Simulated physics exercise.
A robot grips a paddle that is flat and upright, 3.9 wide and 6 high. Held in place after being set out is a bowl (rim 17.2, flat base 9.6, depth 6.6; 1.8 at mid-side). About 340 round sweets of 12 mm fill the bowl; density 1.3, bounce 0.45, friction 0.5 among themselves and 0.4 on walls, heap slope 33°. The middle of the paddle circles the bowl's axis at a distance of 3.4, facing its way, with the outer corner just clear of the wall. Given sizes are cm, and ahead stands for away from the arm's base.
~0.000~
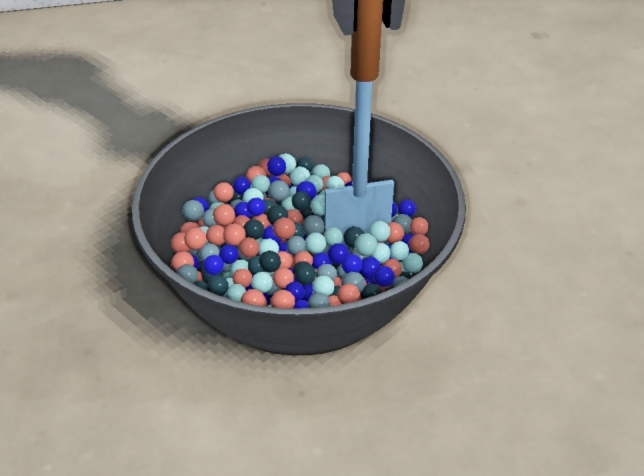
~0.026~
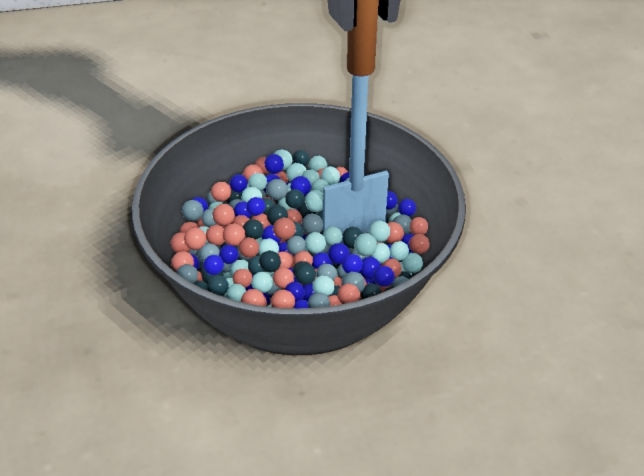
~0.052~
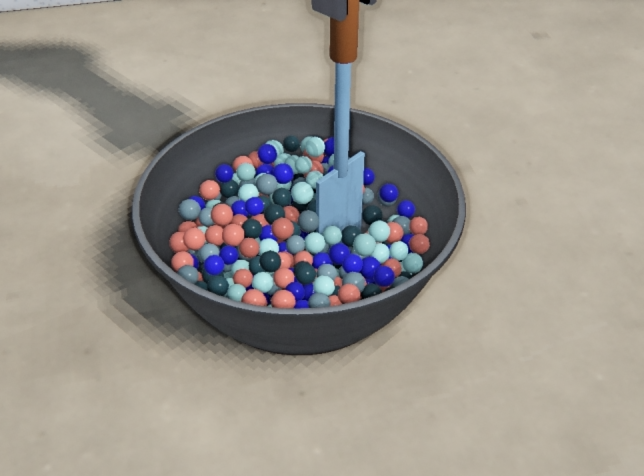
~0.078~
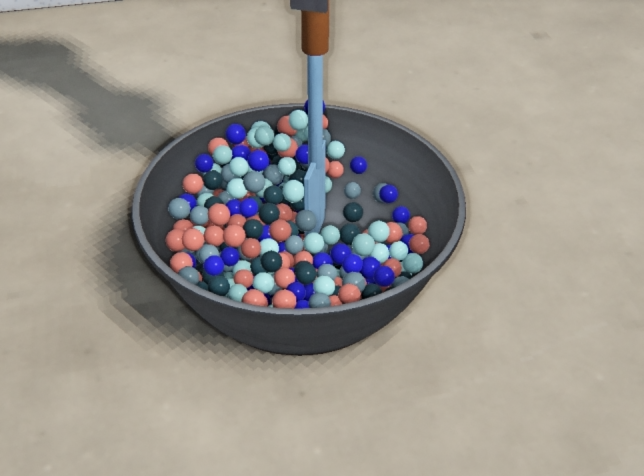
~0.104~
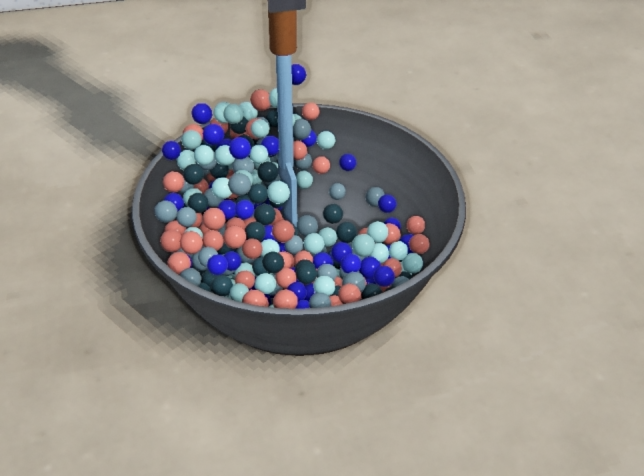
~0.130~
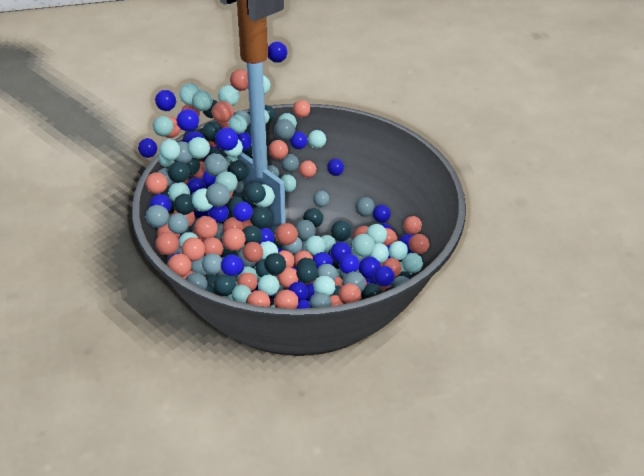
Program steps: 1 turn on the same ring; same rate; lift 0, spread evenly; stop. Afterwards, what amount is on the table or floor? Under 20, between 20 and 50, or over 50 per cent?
Between 20 and 50 per cent.
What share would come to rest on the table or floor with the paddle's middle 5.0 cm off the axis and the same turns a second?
That would give close to 35 per cent.
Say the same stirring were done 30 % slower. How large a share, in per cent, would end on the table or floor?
It would come to around 15 percent.
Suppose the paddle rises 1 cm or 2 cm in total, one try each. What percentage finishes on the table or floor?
30 % and 30 %.
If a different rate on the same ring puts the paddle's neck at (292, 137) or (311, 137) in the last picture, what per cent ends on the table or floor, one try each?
Around 10 and 10 percent, in that order.
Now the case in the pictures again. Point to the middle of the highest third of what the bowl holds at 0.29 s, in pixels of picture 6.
Somewhere around (374, 247), I think.
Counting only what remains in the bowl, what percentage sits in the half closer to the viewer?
Roughly 40 per cent.
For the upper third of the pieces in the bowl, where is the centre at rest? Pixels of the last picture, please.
(319, 192).
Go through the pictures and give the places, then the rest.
In the first frame, the paddle neck at (361, 164), 0° round; upper third of the load around (293, 234), from x 180 to 420, top at y 165; 343 in the bowl.
In the second frame, the paddle neck at (357, 158), 9° round; upper third of the load around (295, 232), from x 180 to 420, top at y 160.
In the third frame, the paddle neck at (341, 145), 34° round; upper third of the load around (284, 213), from x 180 to 420, top at y 145.
In the fourth frame, the paddle neck at (315, 137), 63° round; upper third of the load around (269, 192), from x 175 to 420, top at y 105.
In the fifth frame, the paddle neck at (286, 137), 91° round; upper third of the load around (242, 178), from x 165 to 420, top at y 75.
In the sixth frame, the paddle neck at (259, 145), 119° round; upper third of the load around (216, 178), from x 150 to 420, top at y 50; 340 in the bowl, 3 in flight or on the tool.
After 0.21 s, 207° round, highest piece 11 above the table; 314 in the bowl, 29 in flight or on the tool.
After 0.29 s, 294° round, highest piece 12 above the table; 281 in the bowl, 19 on the table or floor, 43 in flight or on the tool.
After 0.53 s, 0° round, highest piece 7 above the table; 254 in the bowl, 88 on the table or floor, 1 in flight or on the tool.
After 1.23 s, 0° round, highest piece 6 above the table; 254 in the bowl, 89 on the table or floor.
In the end, 254 in the bowl, 89 on the table or floor. That is 26 % on the table or floor.
